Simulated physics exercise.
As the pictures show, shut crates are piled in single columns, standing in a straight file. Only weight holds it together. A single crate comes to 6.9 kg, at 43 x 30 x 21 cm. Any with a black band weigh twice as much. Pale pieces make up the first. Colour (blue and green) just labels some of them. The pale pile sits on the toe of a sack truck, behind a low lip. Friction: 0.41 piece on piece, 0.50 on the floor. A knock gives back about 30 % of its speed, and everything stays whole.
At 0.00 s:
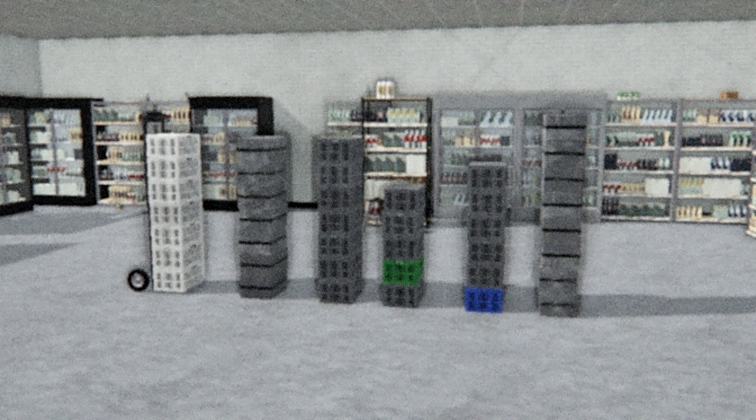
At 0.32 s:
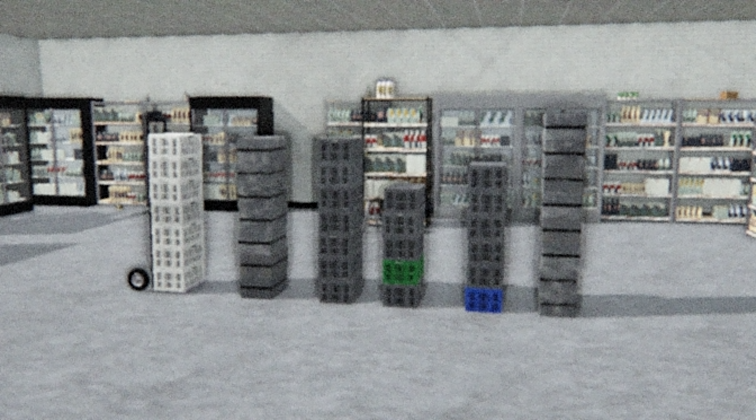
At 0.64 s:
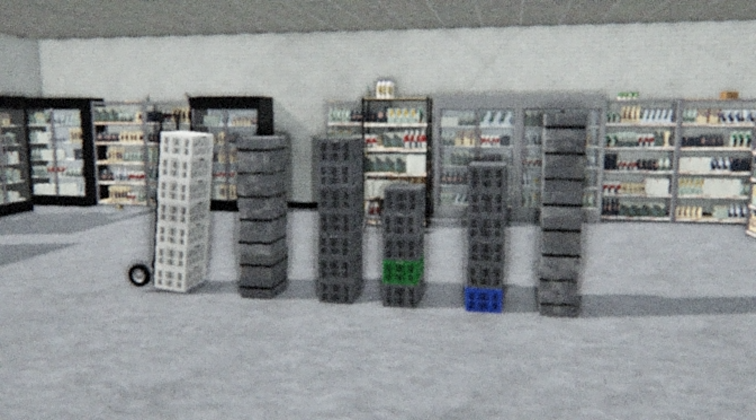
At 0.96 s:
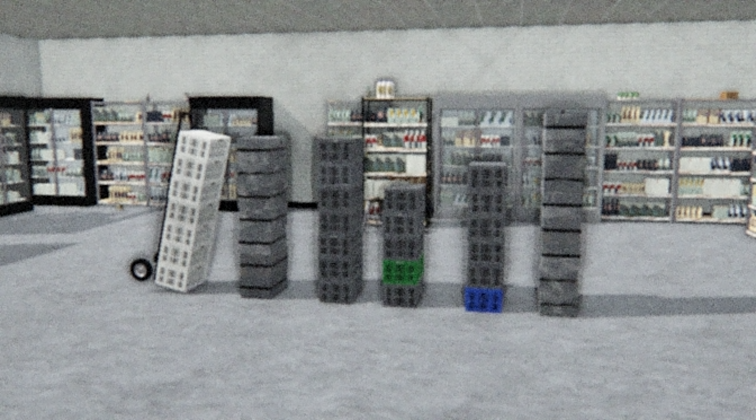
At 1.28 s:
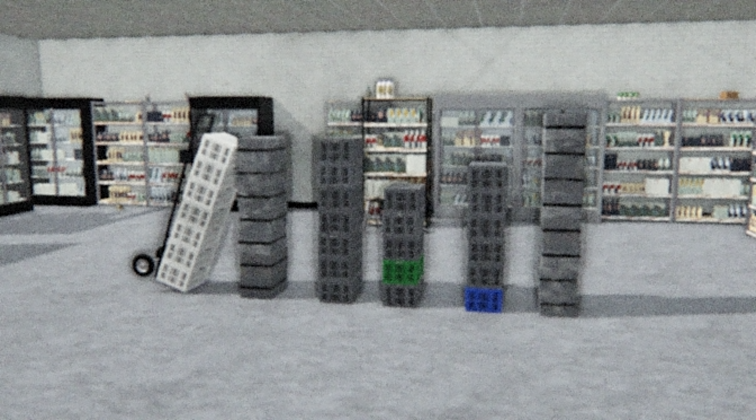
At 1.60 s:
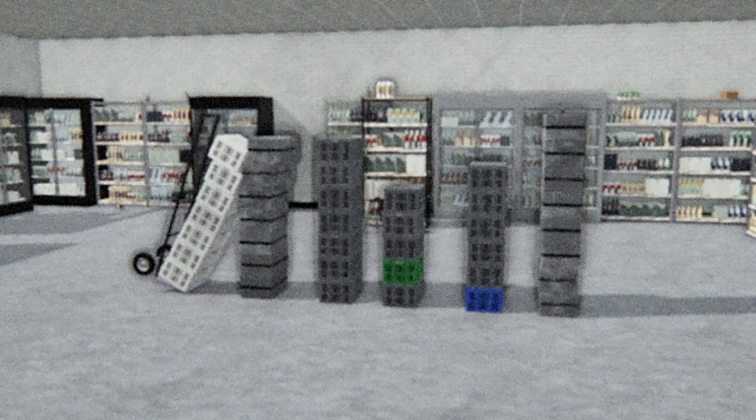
In the video, a hand truck tilts forward and its white stack of crates leans right until it meets the neighbouring gray stack, whose upper crates shift slightly, while the other stacks, including those with green and blue crates, stay still.
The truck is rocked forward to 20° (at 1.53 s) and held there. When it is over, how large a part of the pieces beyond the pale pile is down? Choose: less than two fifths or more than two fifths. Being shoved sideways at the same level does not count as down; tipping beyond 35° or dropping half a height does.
Ending down: Less than two fifths.
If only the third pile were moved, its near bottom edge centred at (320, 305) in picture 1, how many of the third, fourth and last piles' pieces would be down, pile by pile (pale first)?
In that case third 0, fourth 0, last 0.
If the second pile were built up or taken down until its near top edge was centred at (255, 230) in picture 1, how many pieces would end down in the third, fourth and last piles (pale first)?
In that case third 0, fourth 0, last 0.
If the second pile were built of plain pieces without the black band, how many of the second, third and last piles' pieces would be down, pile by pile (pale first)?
Then second 7, third 7, last 8.
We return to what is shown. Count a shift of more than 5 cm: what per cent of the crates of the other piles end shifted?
It is 5 per cent.
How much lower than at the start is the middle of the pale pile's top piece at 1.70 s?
About 10 cm.
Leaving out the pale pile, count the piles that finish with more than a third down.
0 in all.
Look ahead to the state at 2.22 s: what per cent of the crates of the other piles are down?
At that moment 0 per cent.
By 1.70 s, 0 of the pale pile down; none of the 33 other crates down, 4 disturbed.
When it is over (2.7 s), 0 of the pale pile down; none of the 33 other crates down, 2 disturbed; green crate unmoved; blue crate unmoved. That is 0 per cent. In pixels of the last frame, middles, green crate near (404, 267), blue crate near (485, 294).
